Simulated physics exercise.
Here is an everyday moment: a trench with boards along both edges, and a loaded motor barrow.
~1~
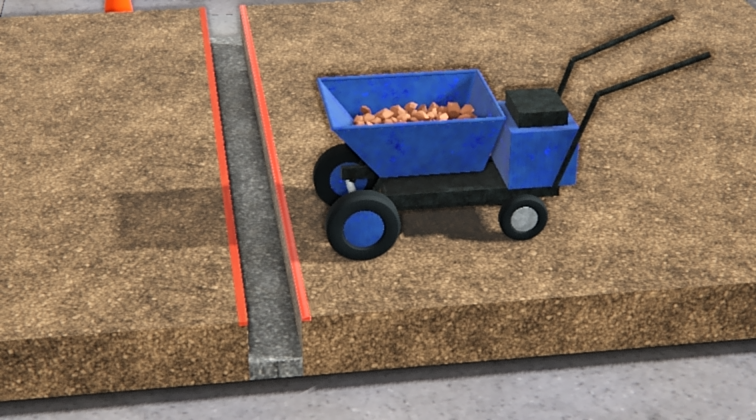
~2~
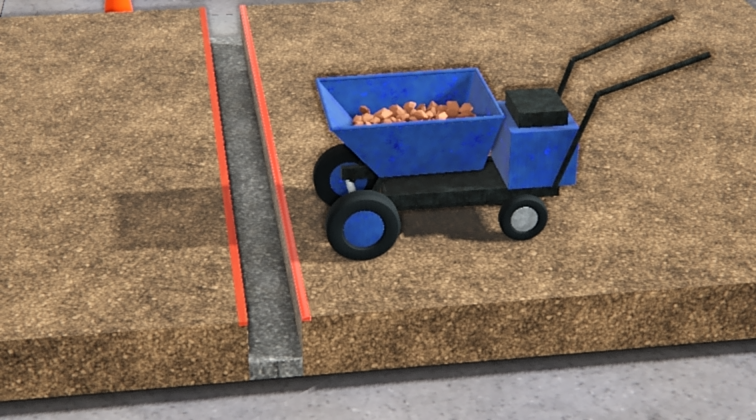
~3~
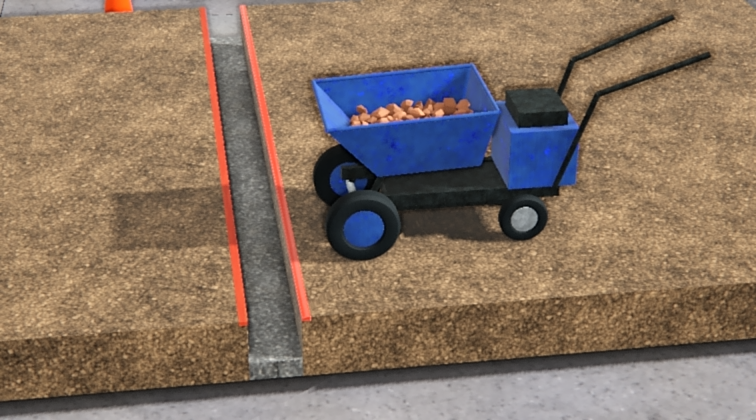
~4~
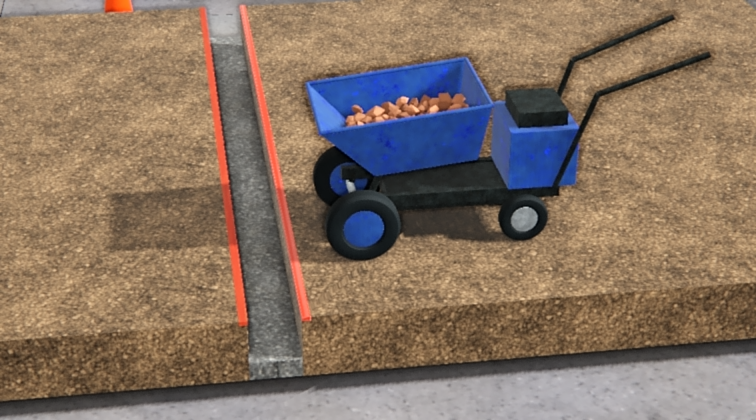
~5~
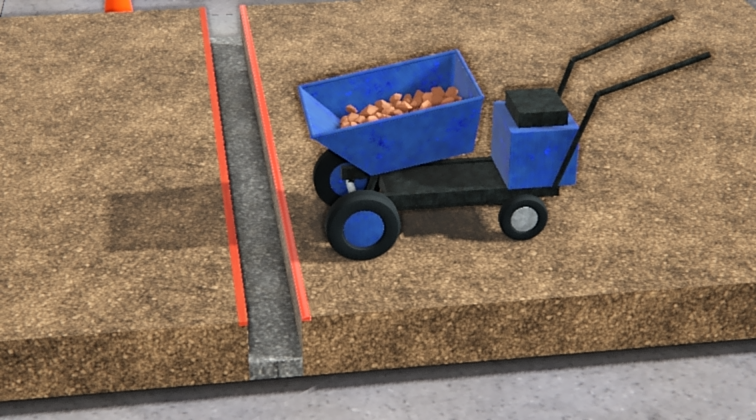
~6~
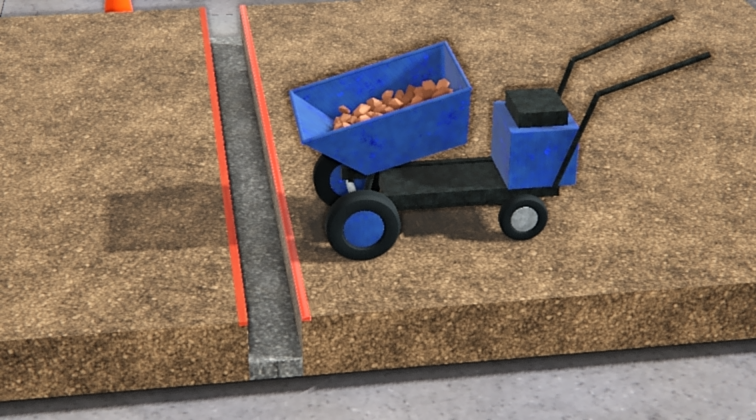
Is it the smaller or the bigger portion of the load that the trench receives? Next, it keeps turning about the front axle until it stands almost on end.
The smaller portion.
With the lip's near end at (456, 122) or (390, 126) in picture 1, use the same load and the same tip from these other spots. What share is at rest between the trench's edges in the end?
Okay, so the first one ends at 20 % and the second at 100 %.
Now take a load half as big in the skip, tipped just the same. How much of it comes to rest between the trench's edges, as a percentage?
Roughly 20 per cent of it.
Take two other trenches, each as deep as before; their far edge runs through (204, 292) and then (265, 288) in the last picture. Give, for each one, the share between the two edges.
First one: 80 per cent; second one: 0 per cent.
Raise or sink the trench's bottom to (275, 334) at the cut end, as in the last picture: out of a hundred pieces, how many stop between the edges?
30 %.
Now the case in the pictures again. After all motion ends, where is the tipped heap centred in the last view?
(207, 239).
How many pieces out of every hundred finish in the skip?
It ends up near 0 per cent.
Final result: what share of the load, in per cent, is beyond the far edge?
Roughly 80 percent of the pieces, I think.
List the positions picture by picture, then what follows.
The first picture shows lip of the skip at (333, 129), level; top of the load at (414, 122), lumps of rubble; first edge of the trench at (300, 285); far edge at (239, 290), the trench under half as wide as the skip, and about as deep as wide.
The second picture shows lip of the skip at (332, 129), level; top of the load at (427, 125).
The third picture shows lip of the skip at (328, 131), tipped barely; top of the load at (424, 123).
The fourth picture shows lip of the skip at (321, 133), tipped a little; top of the load at (435, 118).
The fifth picture shows lip of the skip at (313, 137), tipped a little; top of the load at (428, 113).
The sixth picture shows lip of the skip at (303, 142), tipped clearly; top of the load at (432, 104); first edge of the trench at (300, 285); far edge at (239, 290).
Soon, skip tipped steeply; all in the skip.
A while on, skip tipped steeply; nearly all in the skip; a stray few in or heaped over the trench; a stray few beyond it; a stray few falling.
Towards the end, skip tipped right over; a small part in the skip; a small part in or heaped over the trench; most beyond it.
Finally, skip tipped right over; about a quarter in or heaped over the trench; most beyond it.
